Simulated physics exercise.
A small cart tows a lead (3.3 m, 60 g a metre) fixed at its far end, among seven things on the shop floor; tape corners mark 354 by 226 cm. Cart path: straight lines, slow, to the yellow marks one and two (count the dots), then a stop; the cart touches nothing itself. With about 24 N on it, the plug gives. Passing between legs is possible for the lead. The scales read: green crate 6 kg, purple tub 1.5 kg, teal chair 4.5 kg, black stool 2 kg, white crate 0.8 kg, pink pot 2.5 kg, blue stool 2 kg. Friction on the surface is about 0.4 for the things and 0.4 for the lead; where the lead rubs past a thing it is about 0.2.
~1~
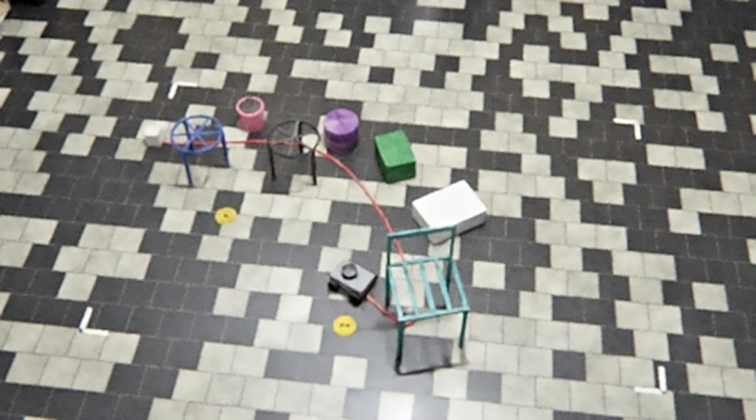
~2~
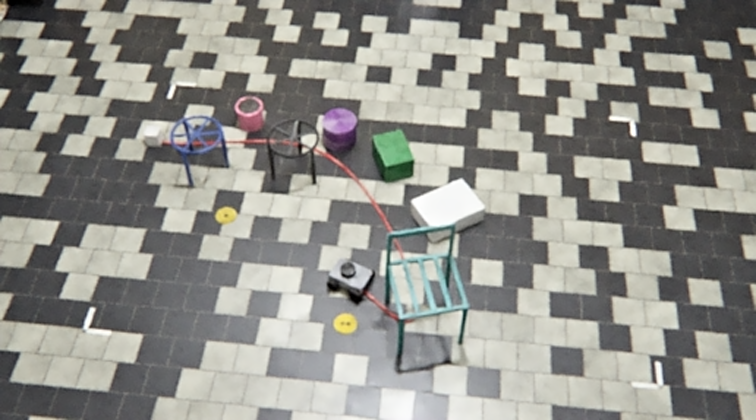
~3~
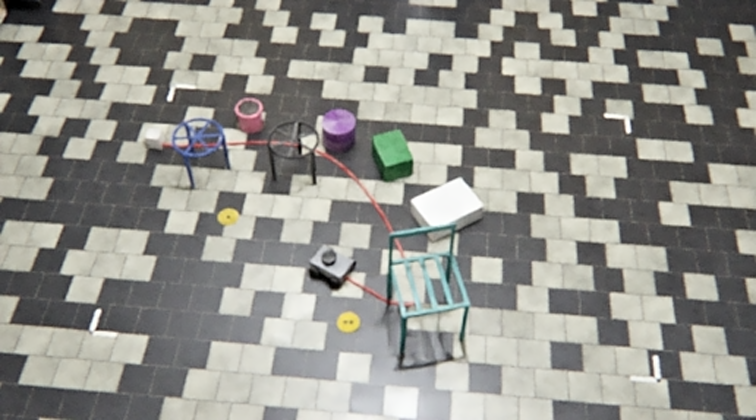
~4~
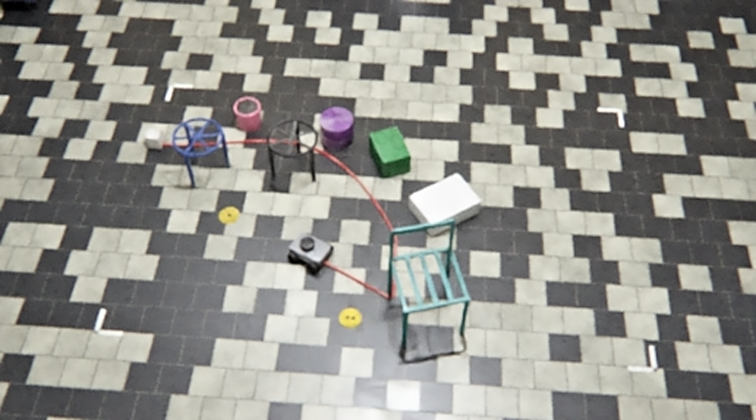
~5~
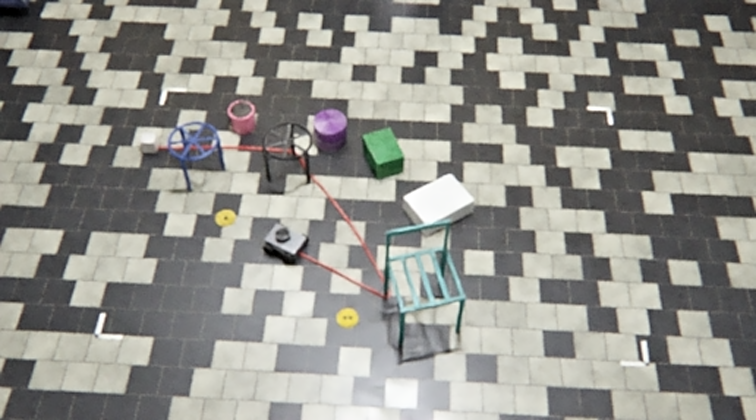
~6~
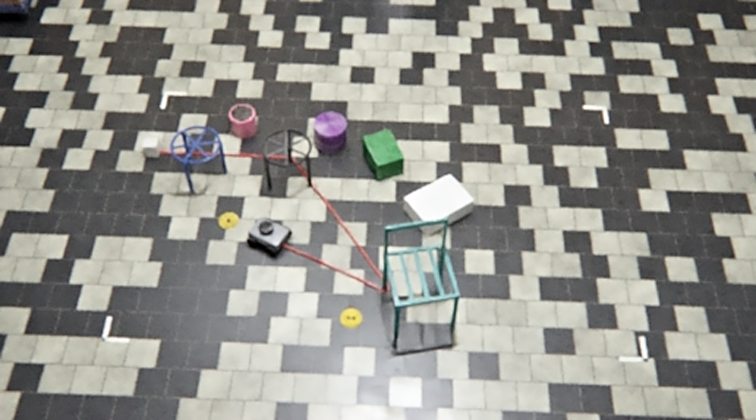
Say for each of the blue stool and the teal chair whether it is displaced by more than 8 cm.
Per item: Blue stool: No; teal chair: Yes.
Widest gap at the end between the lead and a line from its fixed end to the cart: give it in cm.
Looks like close to 60 cm at the widest point.
Next, cart at (233, 224), lead slack at the fixed end; teal chair 21 cm off its start, black stool 7 cm off its start.
Then, cart at (273, 256), lead slack at the fixed end; teal chair 21 cm off its start, black stool 7 cm off its start.
After that, cart at (315, 289), lead slack at the fixed end; teal chair 21 cm off its start at (401, 259), black stool 7 cm off its start at (285, 150).
Later, cart at (351, 317), lead slack at the fixed end; teal chair 21 cm off its start, black stool 7 cm off its start.
At the end, cart at (351, 317), lead slack at the fixed end; teal chair 21 cm off its start at (401, 259), blue stool 0 cm off its start at (195, 144), black stool 7 cm off its start at (285, 150).
